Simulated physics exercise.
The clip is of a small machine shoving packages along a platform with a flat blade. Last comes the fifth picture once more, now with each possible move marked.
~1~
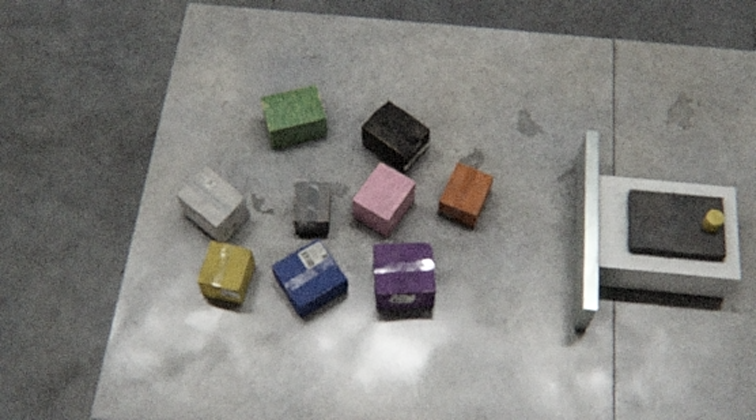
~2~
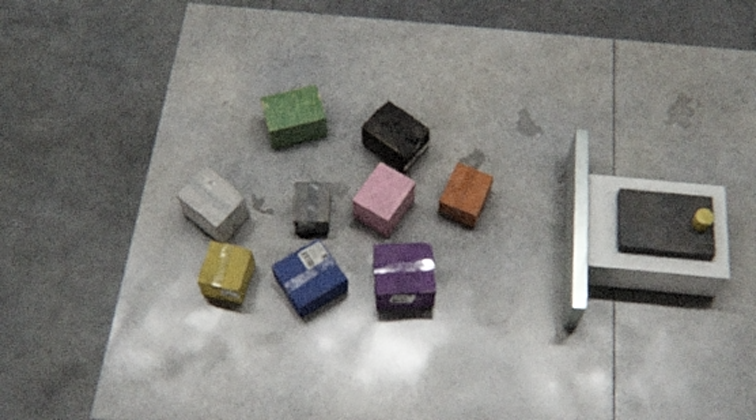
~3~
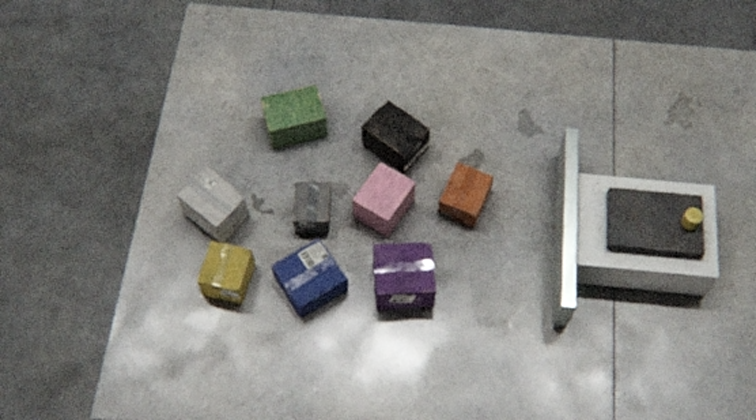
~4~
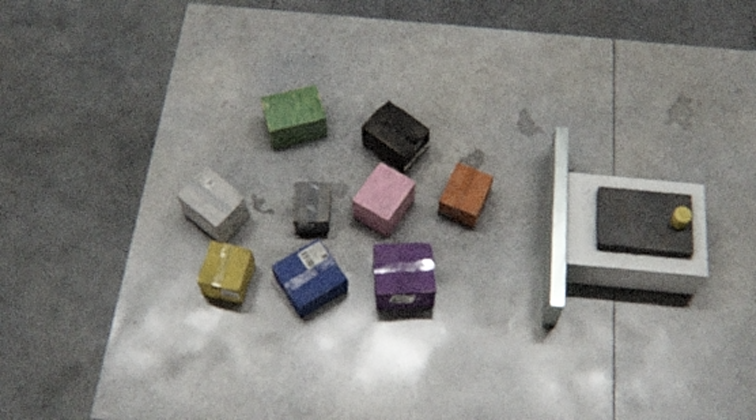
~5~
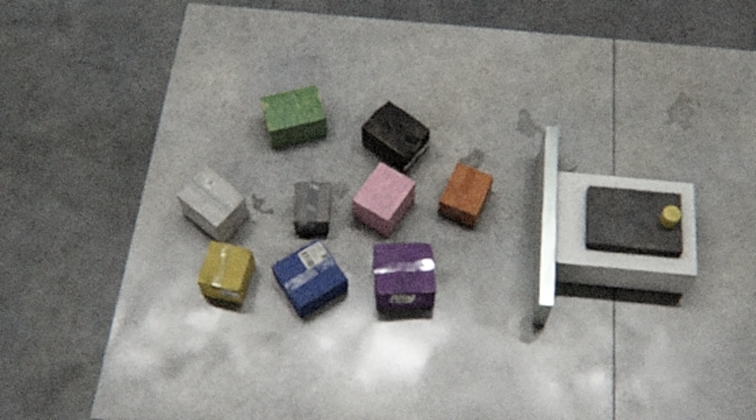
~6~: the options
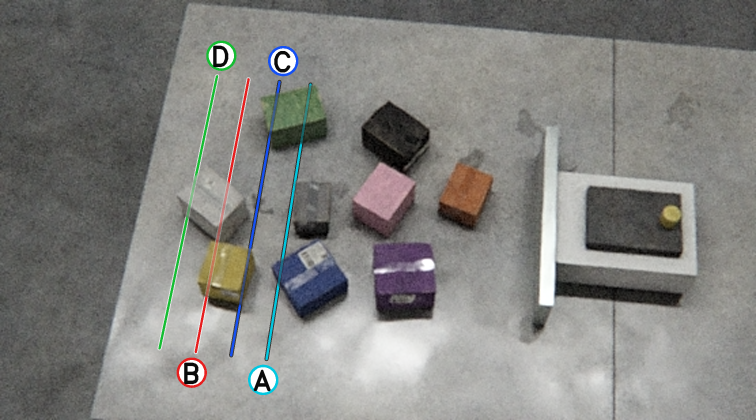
A small white machine with a flat upright blade slid slowly left across the grey platform toward a group of colored boxes, which all stayed still, and the blade had not touched any of them.
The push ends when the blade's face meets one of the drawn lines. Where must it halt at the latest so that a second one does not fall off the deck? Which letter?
Line A.
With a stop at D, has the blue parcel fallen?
By then, yes.
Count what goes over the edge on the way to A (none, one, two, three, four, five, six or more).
In all, none.
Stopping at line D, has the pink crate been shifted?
Yes.
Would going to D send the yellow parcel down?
Yes.
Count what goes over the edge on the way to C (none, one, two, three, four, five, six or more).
By then, two.
On the marked copy, A at (290, 213); B at (224, 206); C at (257, 209); D at (190, 203).
With A. Early on, robot (532, 210); orange box (429, 195); pink crate (378, 202).
Further on, robot (440, 201); white parcel (206, 206); yellow parcel (207, 267).
At the end, robot (368, 195); white parcel (149, 207); yellow parcel (139, 260); none fallen.
As for the rest, B drops four; C drops two; D drops five.
